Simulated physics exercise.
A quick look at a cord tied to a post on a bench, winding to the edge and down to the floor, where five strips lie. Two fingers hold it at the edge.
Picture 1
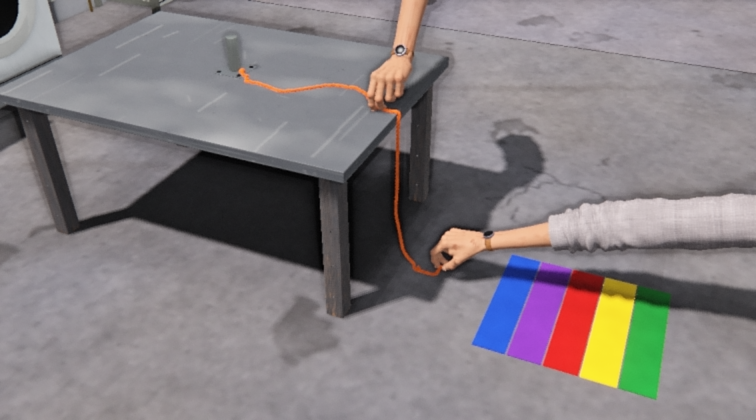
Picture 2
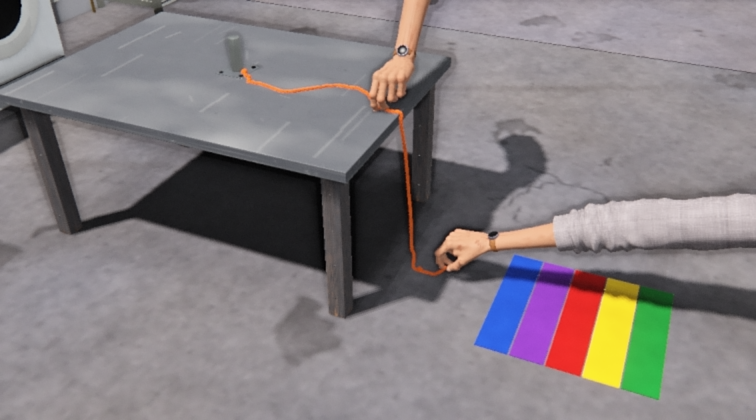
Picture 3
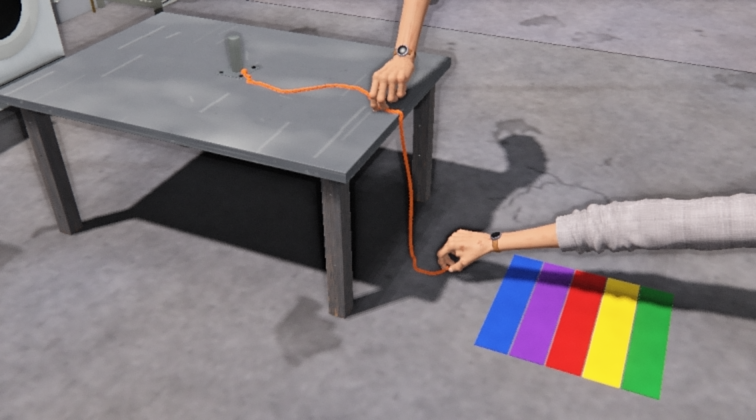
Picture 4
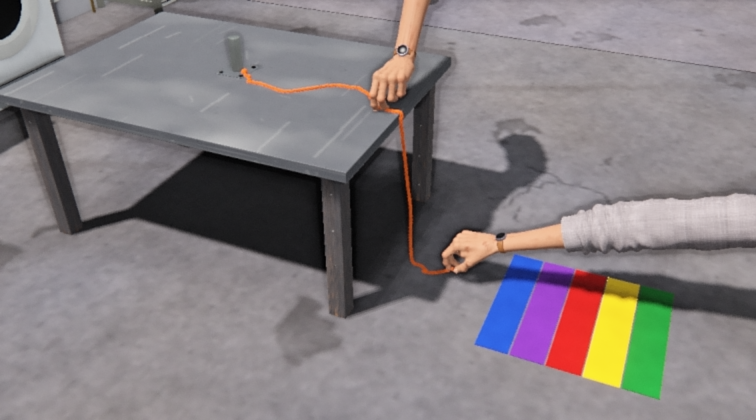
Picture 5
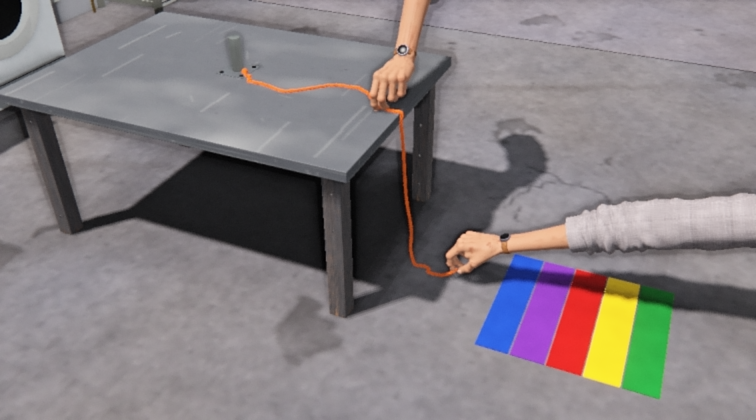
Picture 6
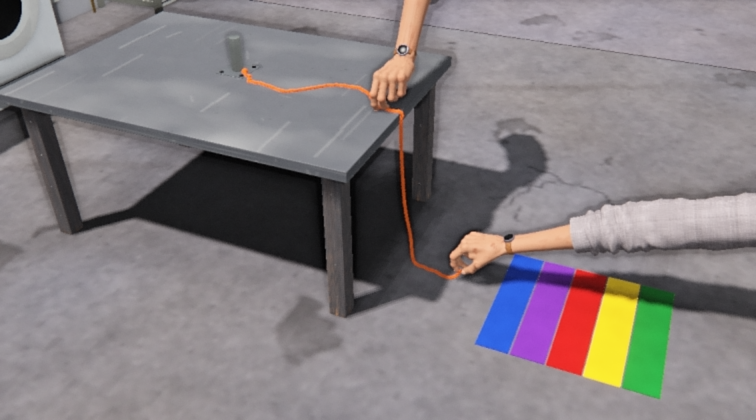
The footage shows an orange cord running from a post across a gray table and over its edge, pinched there by one hand, while another hand near the floor draws the lower end slightly right beside five colored strips.
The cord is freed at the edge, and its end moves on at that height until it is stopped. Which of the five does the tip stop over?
The end stops over the yellow strip.
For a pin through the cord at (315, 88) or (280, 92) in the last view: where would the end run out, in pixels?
The places are (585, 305) and (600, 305).
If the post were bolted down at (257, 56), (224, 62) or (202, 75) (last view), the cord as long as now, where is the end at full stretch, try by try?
The places are (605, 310), (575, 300) and (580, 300).
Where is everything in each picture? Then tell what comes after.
The first frame shows end (441, 266); blue (496, 331); purple (530, 341); red (566, 351); yellow (603, 362); green (641, 373).
The second frame shows end (446, 267); cord through (252, 82) (310, 89) (370, 96) (403, 137) (409, 198) (414, 255).
The third frame shows end (448, 268).
The fourth frame shows end (453, 269); cord through (252, 82) (310, 89) (370, 96) (402, 137) (409, 199) (411, 256).
The fifth frame shows end (457, 269).
The sixth frame shows end (461, 270); cord through (253, 82) (310, 89) (371, 96) (401, 136) (404, 197) (412, 256).
Early on, end near (556, 295); over purple.
Midway, end near (593, 305); over red.
At the end of the slack, end near (615, 311); over yellow. It gets as far as the yellow strip.
